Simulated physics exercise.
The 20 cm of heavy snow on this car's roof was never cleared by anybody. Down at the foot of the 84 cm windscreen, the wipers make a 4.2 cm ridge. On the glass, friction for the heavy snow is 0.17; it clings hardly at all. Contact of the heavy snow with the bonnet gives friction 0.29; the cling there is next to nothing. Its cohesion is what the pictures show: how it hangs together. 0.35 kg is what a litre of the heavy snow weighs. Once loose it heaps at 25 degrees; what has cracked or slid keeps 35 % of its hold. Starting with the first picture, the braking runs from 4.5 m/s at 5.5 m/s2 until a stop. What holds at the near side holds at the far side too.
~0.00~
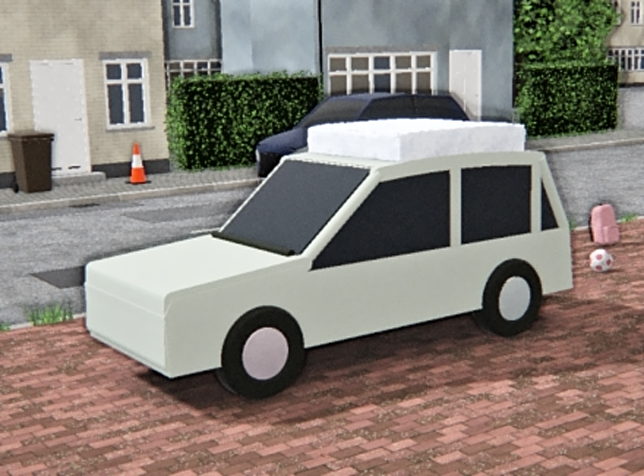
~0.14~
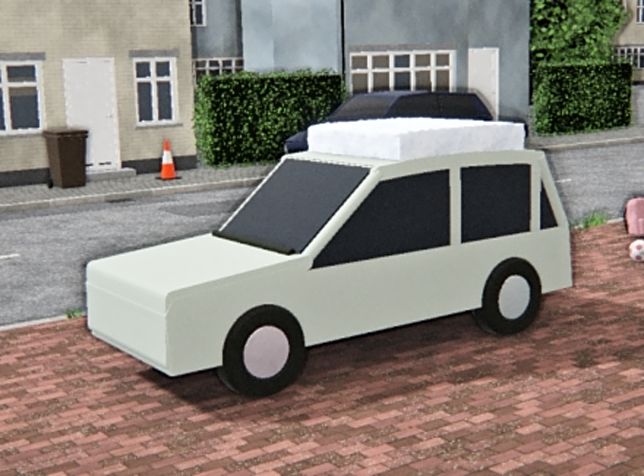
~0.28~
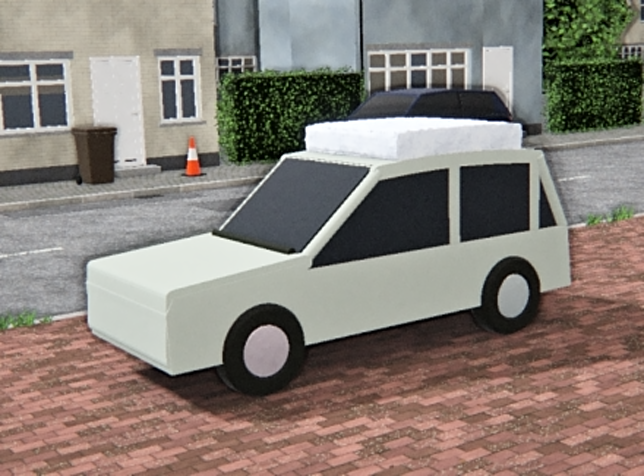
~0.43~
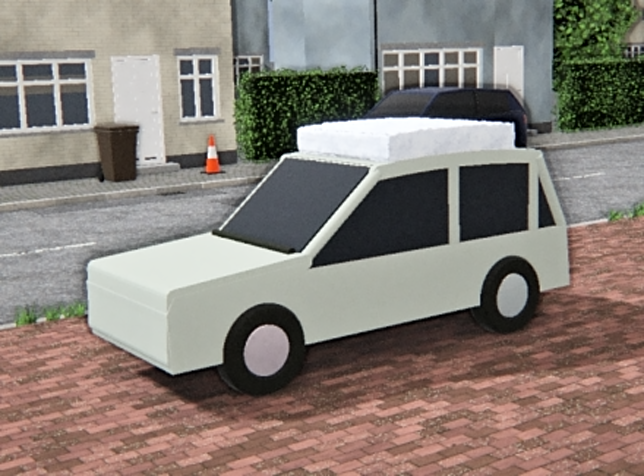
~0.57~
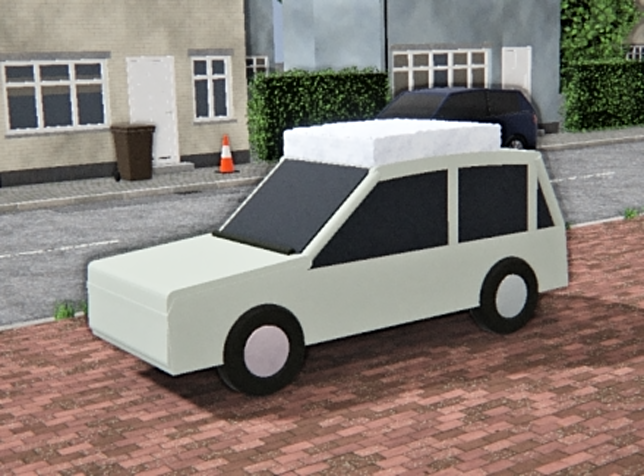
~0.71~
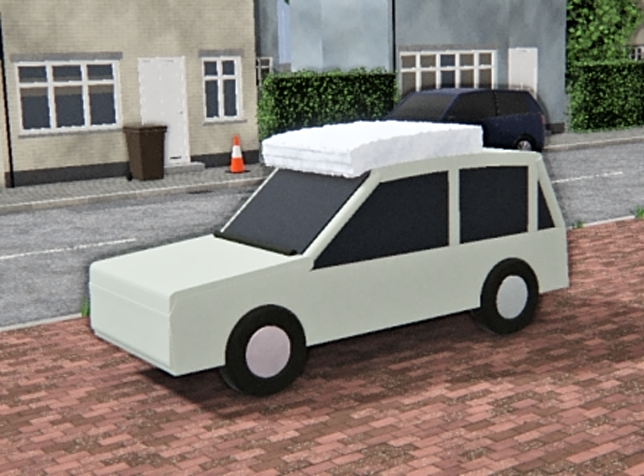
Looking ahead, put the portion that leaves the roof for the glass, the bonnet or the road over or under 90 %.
My bet is it finishes in excess of 90 %.
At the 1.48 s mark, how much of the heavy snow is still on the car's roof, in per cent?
Reading: Around 0 %.
After 1.06 s, 21 % of the snow is on the roof, 49 % on the glass, 30 % on the bonnet and none has gone off the nose.
After 1.48 s, none of the snow is on the roof, 3 % on the glass, 89 % on the bonnet and 8 % has gone off the nose.
After 1.90 s, none of the snow is on the roof, 1 % on the glass, 56 % on the bonnet and 43 % has gone off the nose.
After 2.32 s, none of the snow is on the roof, 1 % on the glass, 27 % on the bonnet and 72 % has gone off the nose.
After 2.50 s, none of the snow is on the roof, 1 % on the glass, 27 % on the bonnet and 72 % has gone off the nose.
